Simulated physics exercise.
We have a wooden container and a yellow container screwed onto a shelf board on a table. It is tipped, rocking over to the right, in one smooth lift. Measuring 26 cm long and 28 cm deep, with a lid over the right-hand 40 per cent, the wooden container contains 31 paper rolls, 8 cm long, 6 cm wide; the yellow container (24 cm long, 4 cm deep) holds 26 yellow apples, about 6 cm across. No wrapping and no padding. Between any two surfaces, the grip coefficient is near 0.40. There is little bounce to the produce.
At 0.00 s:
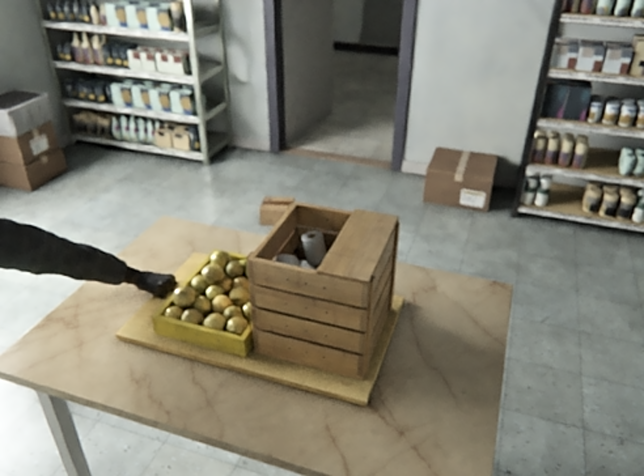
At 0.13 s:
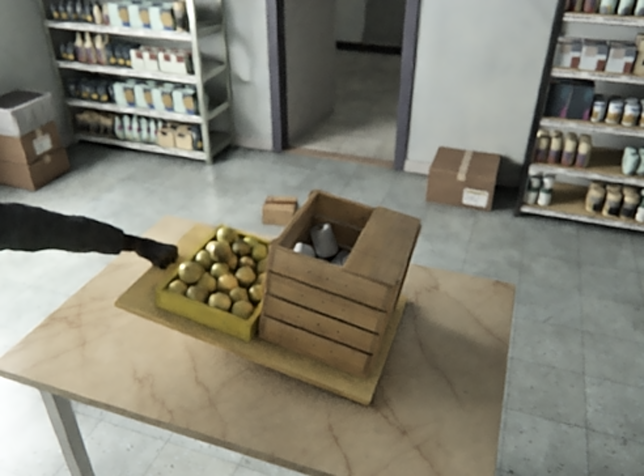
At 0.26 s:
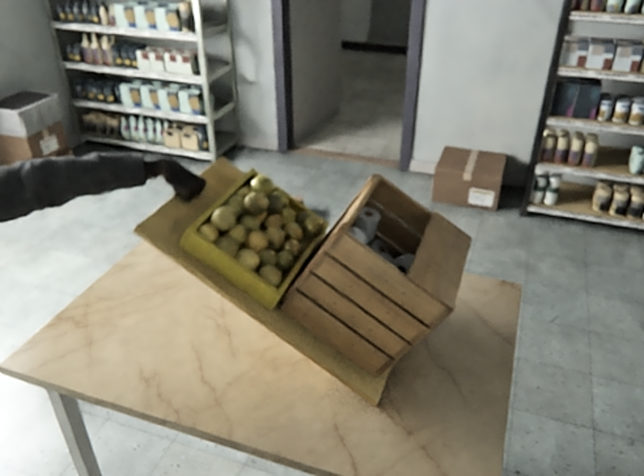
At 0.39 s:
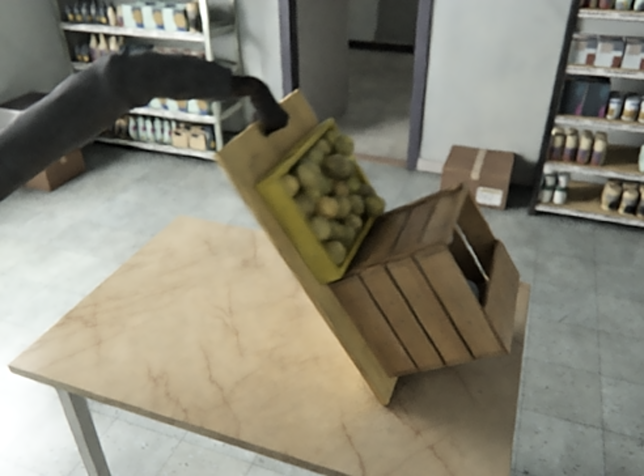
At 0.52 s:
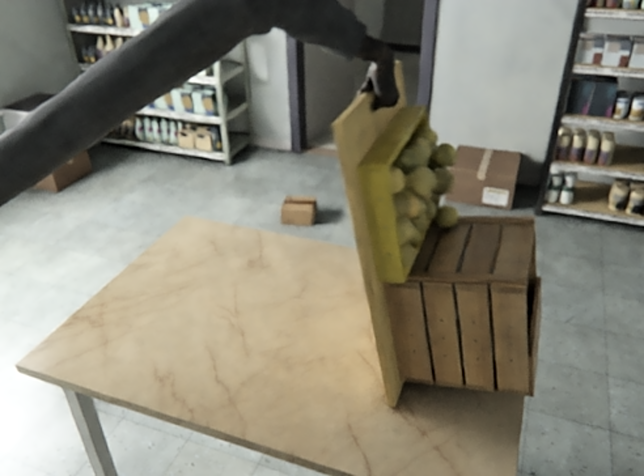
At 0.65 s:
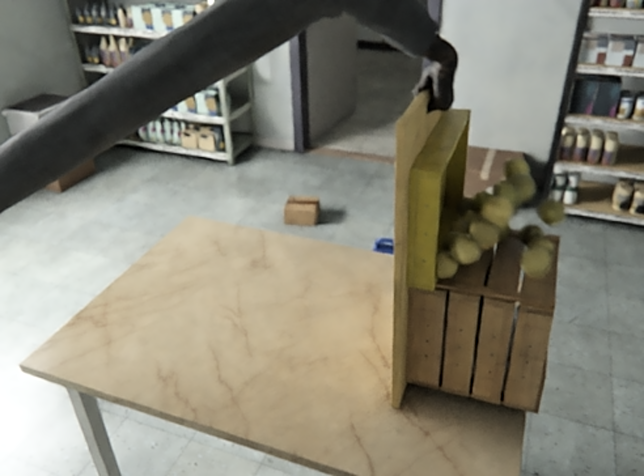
A dark arm lifted the left end of a board holding a yellow container of apples and a wooden crate, tilting it rightward until it stood nearly upright and the apples tumbled out over the crate.
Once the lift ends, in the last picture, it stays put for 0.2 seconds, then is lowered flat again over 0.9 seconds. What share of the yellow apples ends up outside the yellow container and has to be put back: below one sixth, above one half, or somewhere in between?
I expect the loss to be bigger than half.
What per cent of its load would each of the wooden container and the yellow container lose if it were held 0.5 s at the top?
Wooden container: 10%, yellow container: 100%.
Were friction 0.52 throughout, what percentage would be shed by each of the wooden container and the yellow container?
Wooden container 10, yellow container 100 per cent.
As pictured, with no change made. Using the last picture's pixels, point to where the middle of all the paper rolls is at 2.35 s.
Centred roughly at (355, 303).
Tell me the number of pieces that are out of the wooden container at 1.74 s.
For the wooden container, some 1.
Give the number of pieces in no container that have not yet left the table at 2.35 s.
I'd put it at close to 0.
After 0.92 s, tilt 86°; 1 of 31 out of the wooden container and 26 of 26 out of the yellow container.
After 1.26 s, tilt 50°; 1 of 31 out of the wooden container and 26 of 26 out of the yellow container.
After 1.74 s, tilt 0°; 1 of 31 out of the wooden container and 26 of 26 out of the yellow container.
Final count (at 2.35 s), 1 of 31 out of the wooden container and 26 of 26 out of the yellow container. Asked share, 26 of 26, 100 per cent.
